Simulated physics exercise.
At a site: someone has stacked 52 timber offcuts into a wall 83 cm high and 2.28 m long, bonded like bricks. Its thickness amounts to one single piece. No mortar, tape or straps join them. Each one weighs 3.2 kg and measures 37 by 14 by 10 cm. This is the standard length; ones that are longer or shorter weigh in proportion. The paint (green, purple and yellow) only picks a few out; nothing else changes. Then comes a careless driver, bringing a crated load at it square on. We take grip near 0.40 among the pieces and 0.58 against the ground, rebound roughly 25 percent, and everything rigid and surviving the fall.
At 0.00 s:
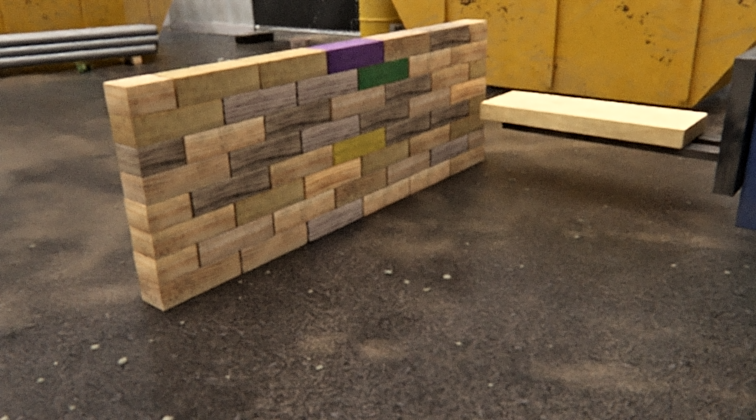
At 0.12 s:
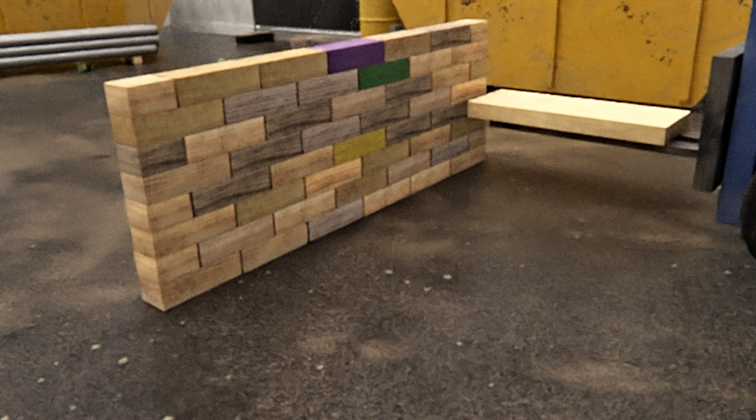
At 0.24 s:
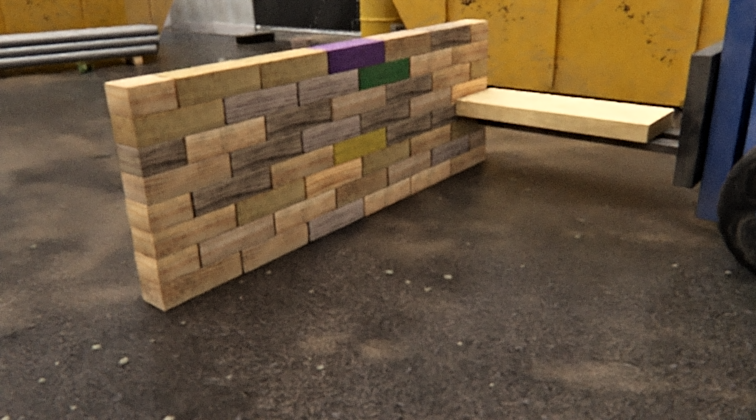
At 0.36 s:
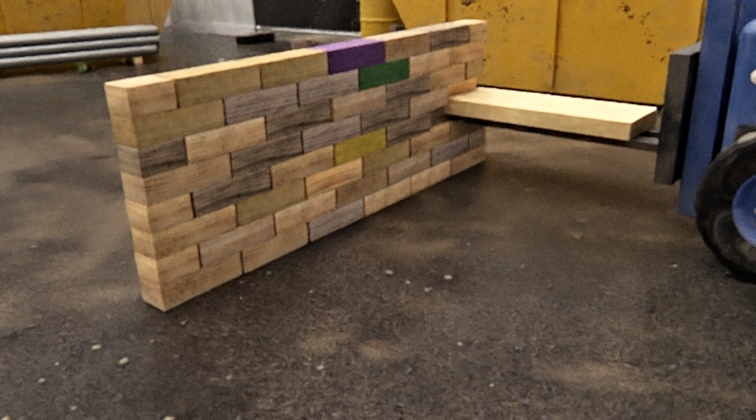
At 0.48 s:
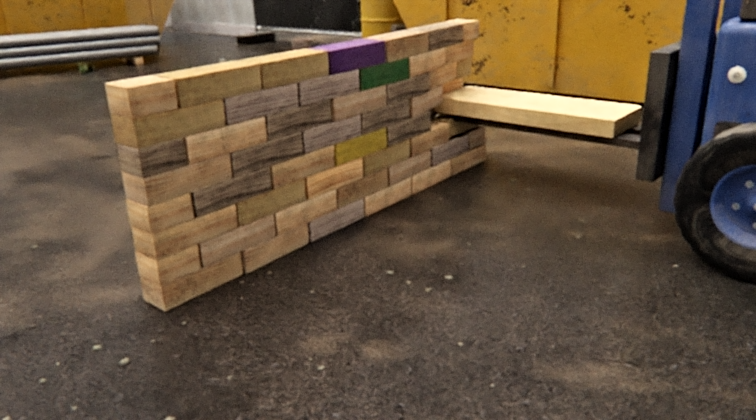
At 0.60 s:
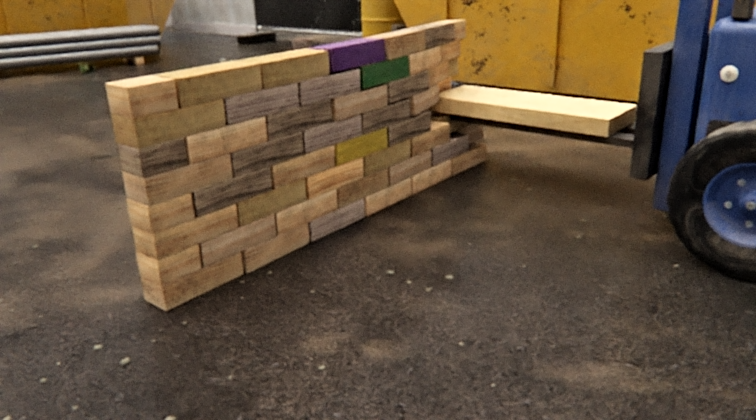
A wall of stacked wooden blocks, mostly tan and grey-brown, stands on dark, wet-looking ground before a yellow metal container, seen from slightly above by a still camera. One purple and one green block sit near its top, a yellow one lower, with grey pipes behind at left. From the right, a blue wheeled machine pushes a pale plank into the wall's far end, shifting and tilting blocks there.
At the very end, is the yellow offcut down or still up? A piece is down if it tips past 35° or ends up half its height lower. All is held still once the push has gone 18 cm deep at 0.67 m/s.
At the very end the yellow offcut is still up.
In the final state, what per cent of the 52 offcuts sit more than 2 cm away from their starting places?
That is 30 per cent.
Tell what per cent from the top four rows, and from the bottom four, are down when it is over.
The top part comes to 50 per cent, the bottom part to 20 per cent.
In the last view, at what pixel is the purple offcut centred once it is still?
Its middle finishes near pixel (232, 202) of the last picture.
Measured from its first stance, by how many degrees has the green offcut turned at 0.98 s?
Its tilt comes to about 30° at that moment.
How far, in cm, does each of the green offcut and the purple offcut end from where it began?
Moved: Green 85, purple 95.
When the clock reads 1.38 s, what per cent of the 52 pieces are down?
30 per cent.
By 0.98 s, 8 of the 52 offcuts down; yellow offcut unmoved; green offcut tilted 28°.
By 1.38 s, 16 of the 52 offcuts down; yellow offcut unmoved; green offcut tilted 75°, 44 cm lower.
When it is over (2.7 s), 16 of the 52 offcuts down; yellow offcut unmoved; green offcut on its side; purple offcut 73 cm lower. In pixels of the last frame, middles, yellow offcut near (352, 144), green offcut near (302, 170).
